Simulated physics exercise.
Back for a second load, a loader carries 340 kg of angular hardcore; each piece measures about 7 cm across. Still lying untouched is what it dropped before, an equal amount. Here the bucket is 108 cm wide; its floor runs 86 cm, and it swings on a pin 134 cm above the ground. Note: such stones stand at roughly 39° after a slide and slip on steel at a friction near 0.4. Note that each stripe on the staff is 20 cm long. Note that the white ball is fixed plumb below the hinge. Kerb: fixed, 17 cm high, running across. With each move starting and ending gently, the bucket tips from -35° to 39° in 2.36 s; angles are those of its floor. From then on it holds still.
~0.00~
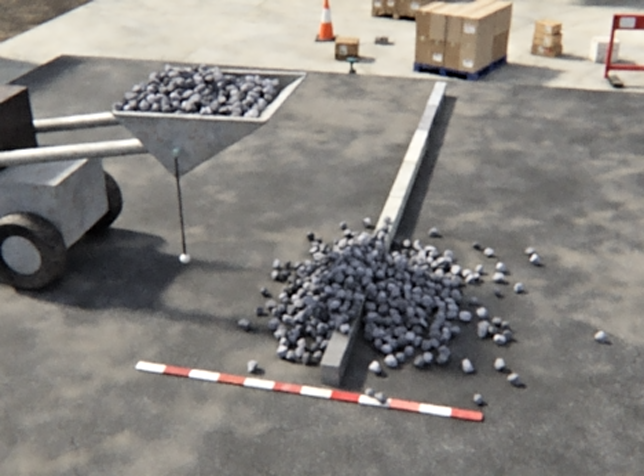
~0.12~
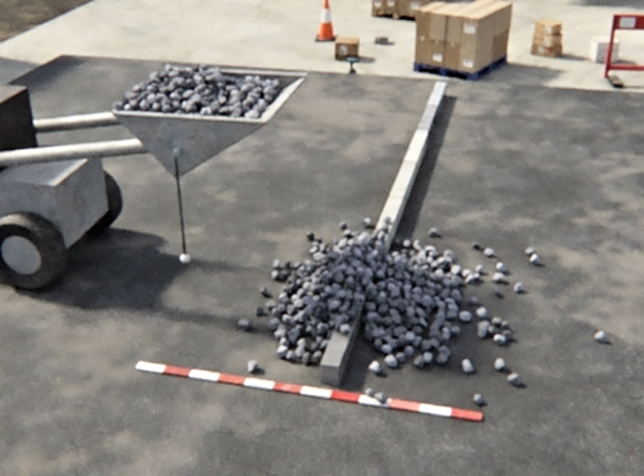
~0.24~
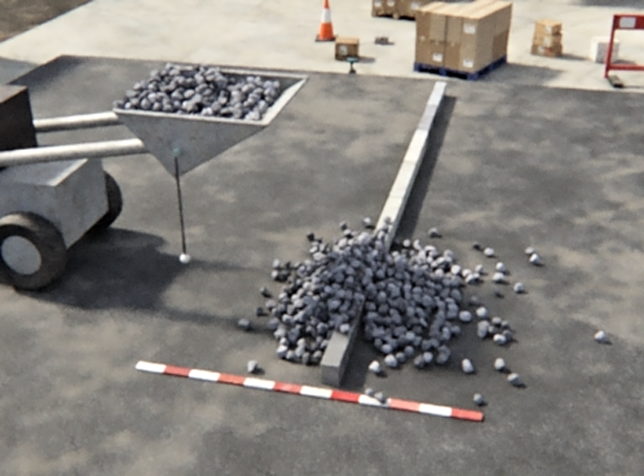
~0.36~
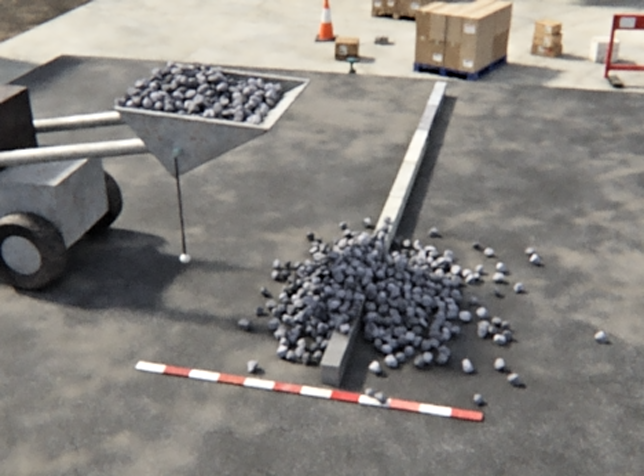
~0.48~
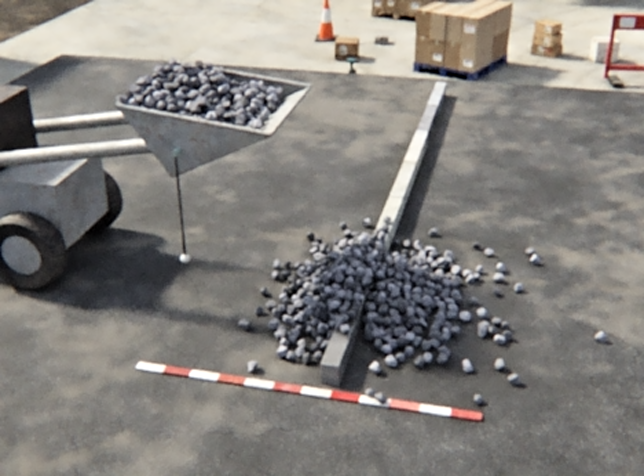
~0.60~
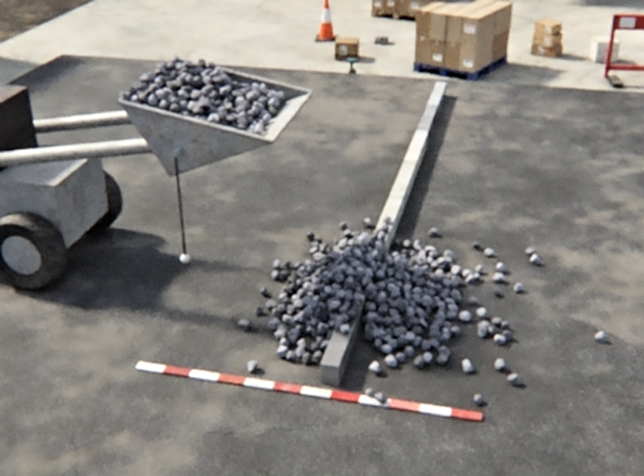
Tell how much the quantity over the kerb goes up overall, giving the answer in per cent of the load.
It goes up by roughly 0 per cent.
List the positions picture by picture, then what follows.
In the first picture, the bucket is at -35°, its lip at (267, 121); the top of the load is at (202, 78). The earlier load is highest near (355, 256), 29 cm above ground level, 56 % on this side of the kerb, 44 % over the kerb.
In the second picture, the bucket is at -34°, its lip at (267, 122); the top of the load is at (201, 77); the stones move at 0.0 m/s on average.
In the third picture, the bucket is at -33°, its lip at (268, 125); the top of the load is at (191, 78); the stones move at 0.1 m/s on average.
In the fourth picture, the bucket is at -30°, its lip at (270, 129); the top of the load is at (182, 72); the stones move at 0.1 m/s on average.
In the fifth picture, the bucket is at -27°, its lip at (271, 135); the top of the load is at (175, 71); the stones move at 0.1 m/s on average.
In the sixth picture, the bucket is at -23°, its lip at (273, 142); the top of the load is at (170, 69); the stones move at 0.1 m/s on average.
After 1.8 s the floor is at 27°; in per cent of one load, 98 in the bucket, 57 on this side of the kerb, 44 over the kerb; the foremost stones are at (527, 314).
After 2.5 s the floor is at 39°; in per cent of one load, 26 in the bucket, 129 on this side of the kerb, 44 over the kerb; the foremost stones are at (527, 314).
After 2.8 s the floor is at 39°; in per cent of one load, 1 in the bucket, 155 on this side of the kerb, 44 over the kerb; the foremost stones are at (527, 314).
After 5.4 s the floor is at 39°; in per cent of one load, 0 in the bucket, 155 on this side of the kerb, 45 over the kerb; the foremost stones are at (527, 314). Net gain over the kerb, 0.
